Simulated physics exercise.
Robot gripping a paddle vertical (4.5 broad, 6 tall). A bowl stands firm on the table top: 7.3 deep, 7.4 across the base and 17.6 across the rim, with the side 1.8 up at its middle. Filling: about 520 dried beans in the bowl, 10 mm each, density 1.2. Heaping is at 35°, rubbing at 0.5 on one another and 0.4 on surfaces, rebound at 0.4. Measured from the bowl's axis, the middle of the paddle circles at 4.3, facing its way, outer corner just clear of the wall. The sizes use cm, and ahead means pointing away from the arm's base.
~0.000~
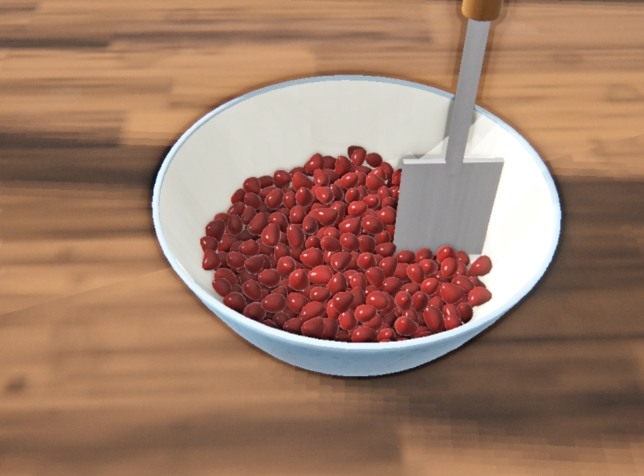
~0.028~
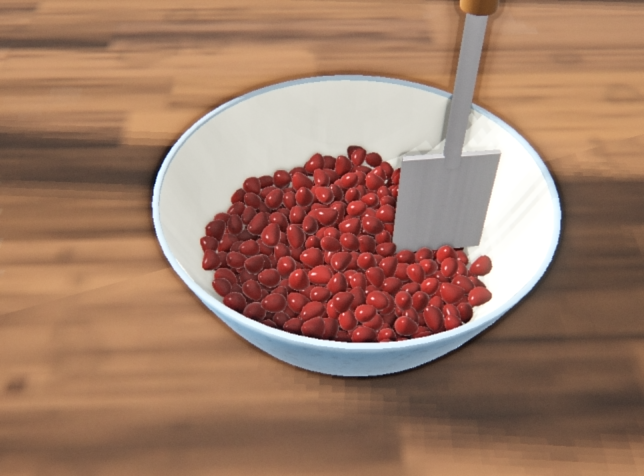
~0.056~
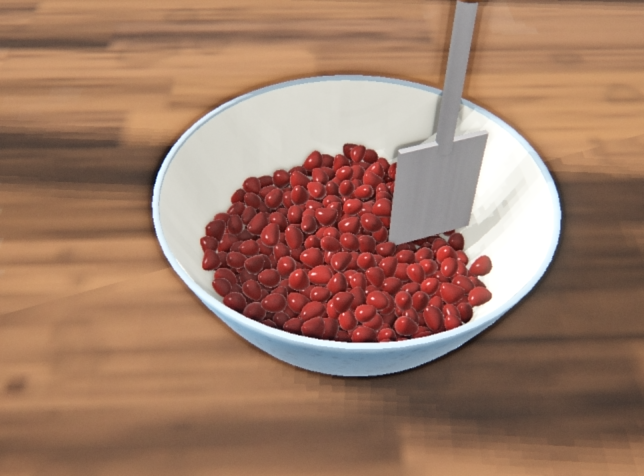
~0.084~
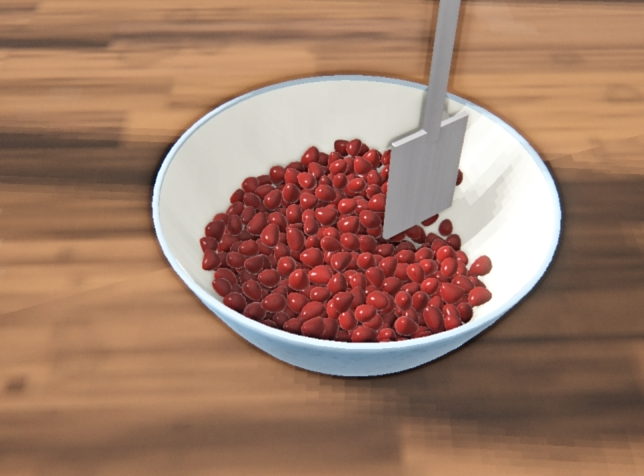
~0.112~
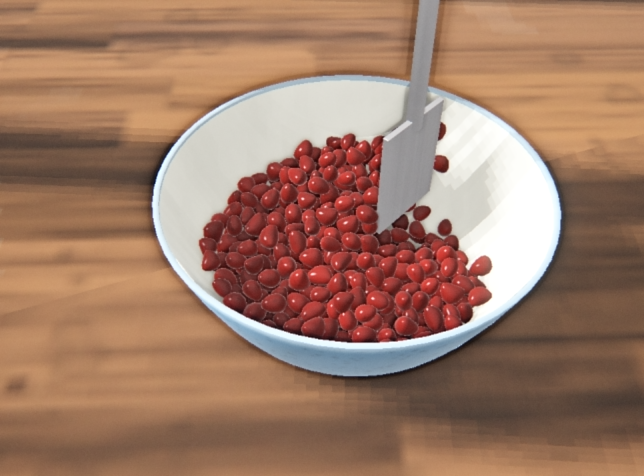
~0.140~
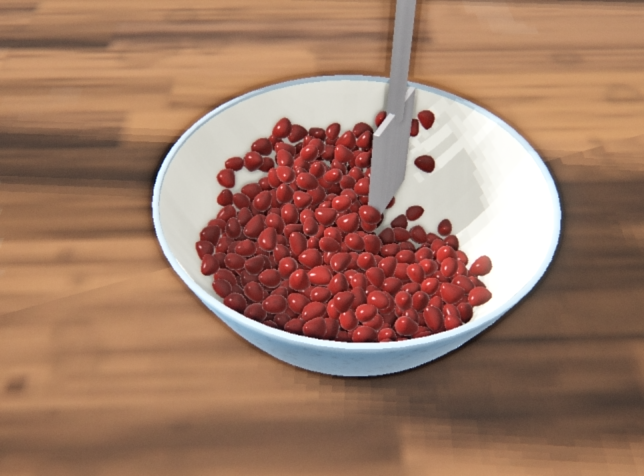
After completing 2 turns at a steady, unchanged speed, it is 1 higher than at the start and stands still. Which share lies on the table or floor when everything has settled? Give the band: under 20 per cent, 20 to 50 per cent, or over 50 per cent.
Band: Under 20 per cent.
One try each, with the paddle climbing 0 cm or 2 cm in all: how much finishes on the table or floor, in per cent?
20 % and 5 %.
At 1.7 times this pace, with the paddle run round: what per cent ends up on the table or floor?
Roughly 25 per cent.
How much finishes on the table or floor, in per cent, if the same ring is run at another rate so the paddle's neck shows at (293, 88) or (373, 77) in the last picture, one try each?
It comes to roughly 35 per cent and then 15 per cent.
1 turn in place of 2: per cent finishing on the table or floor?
Then some 5 per cent.
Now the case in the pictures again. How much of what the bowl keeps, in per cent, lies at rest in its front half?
About 45 per cent.
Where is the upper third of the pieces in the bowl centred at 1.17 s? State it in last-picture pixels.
(308, 296).
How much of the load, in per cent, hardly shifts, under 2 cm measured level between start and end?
Near 20 per cent of the pieces.
By 0.66 s, 320° round, highest piece 9 above the table; 488 in the bowl, 26 on the table or floor, 6 in flight or on the tool.
By 1.17 s, 220° round, highest piece 8 above the table; 469 in the bowl, 49 on the table or floor, 2 in flight or on the tool.
By 1.63 s, 0° round, highest piece 7 above the table; 463 in the bowl, 57 on the table or floor.
By 2.33 s, 0° round, highest piece 7 above the table; 463 in the bowl, 57 on the table or floor.
Final count, 463 in the bowl, 57 on the table or floor. That is 11 % on the table or floor.
